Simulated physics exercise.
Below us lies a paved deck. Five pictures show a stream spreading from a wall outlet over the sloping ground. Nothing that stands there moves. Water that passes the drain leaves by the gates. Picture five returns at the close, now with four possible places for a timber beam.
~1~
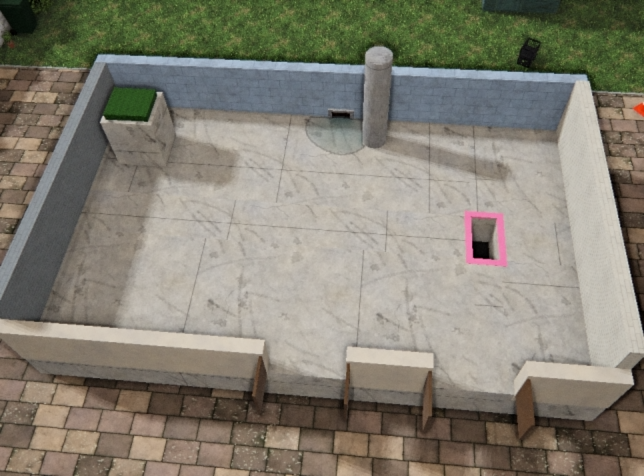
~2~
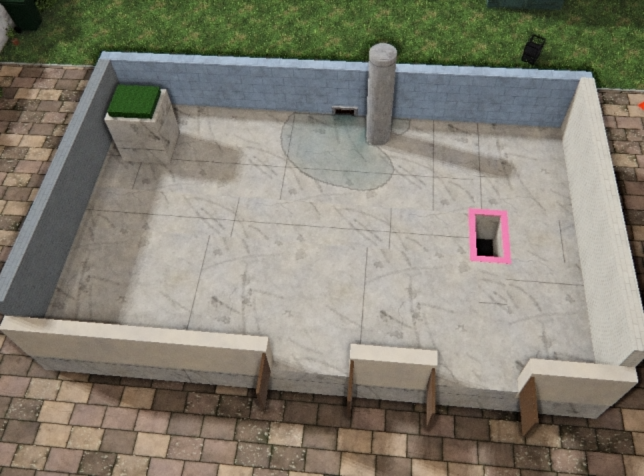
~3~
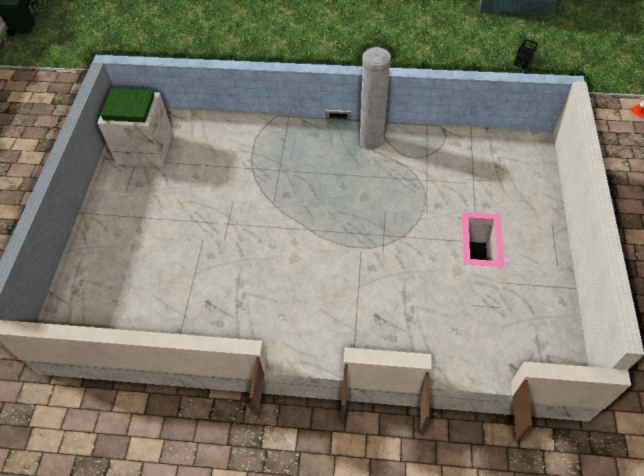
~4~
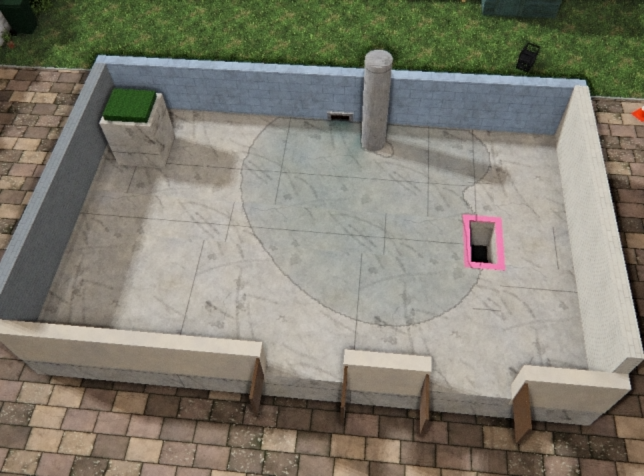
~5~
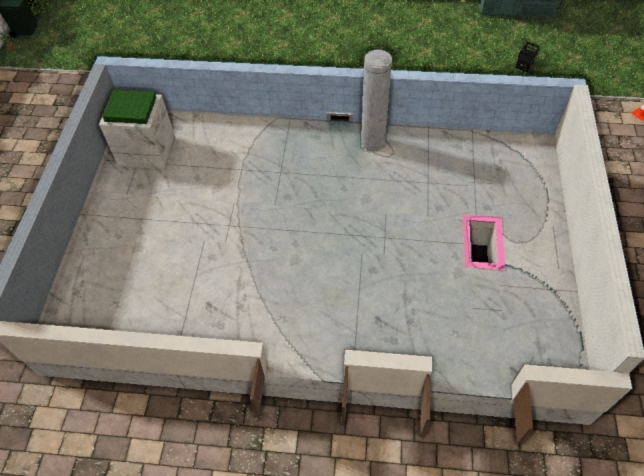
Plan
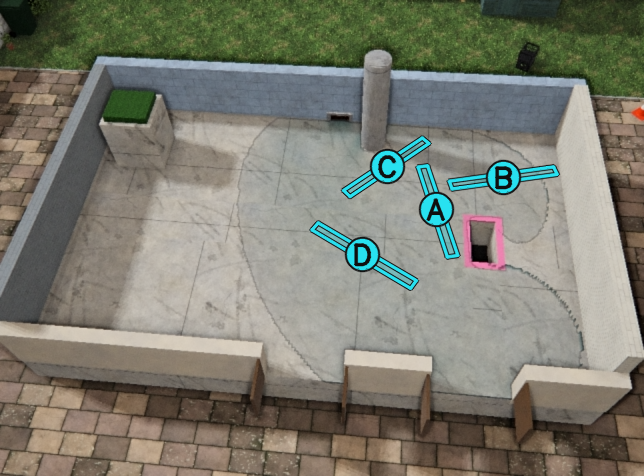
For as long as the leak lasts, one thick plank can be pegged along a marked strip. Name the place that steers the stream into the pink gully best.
D is best.
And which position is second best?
That would be B.
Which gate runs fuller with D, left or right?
More leaves on the right.
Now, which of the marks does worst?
C it is.
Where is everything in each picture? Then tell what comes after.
Outfall at (341, 114); pink gully at (485, 238); open gate at (470, 377); open gate at (308, 363); water covers 2 % of the ground and shows as far out as (358, 147); pink gully still dry.
Water covers 7 % of the ground and shows as far out as (358, 185); pink gully still dry.
Water covers 17 % of the ground and shows as far out as (363, 243); pink gully still dry.
Water covers 33 % of the ground and shows as far out as (428, 314); pink gully still dry.
Water covers 51 % of the ground and shows as far out as (546, 346); pink gully taking water.
On the marked copy, A from (422, 166) to (452, 256); B from (450, 185) to (555, 170); C from (346, 193) to (425, 140); D from (315, 226) to (413, 284).
For position A, about 18 % of the stream runs into the pink gully, about 82 % out by the gates.
For position B, about 27 % of the stream runs into the pink gully, about 69 % out by the gates.
For position C, about 13 % of the stream runs into the pink gully, about 85 % out by the gates.
For position D, about 34 % of the stream runs into the pink gully, about 65 % out by the gates.
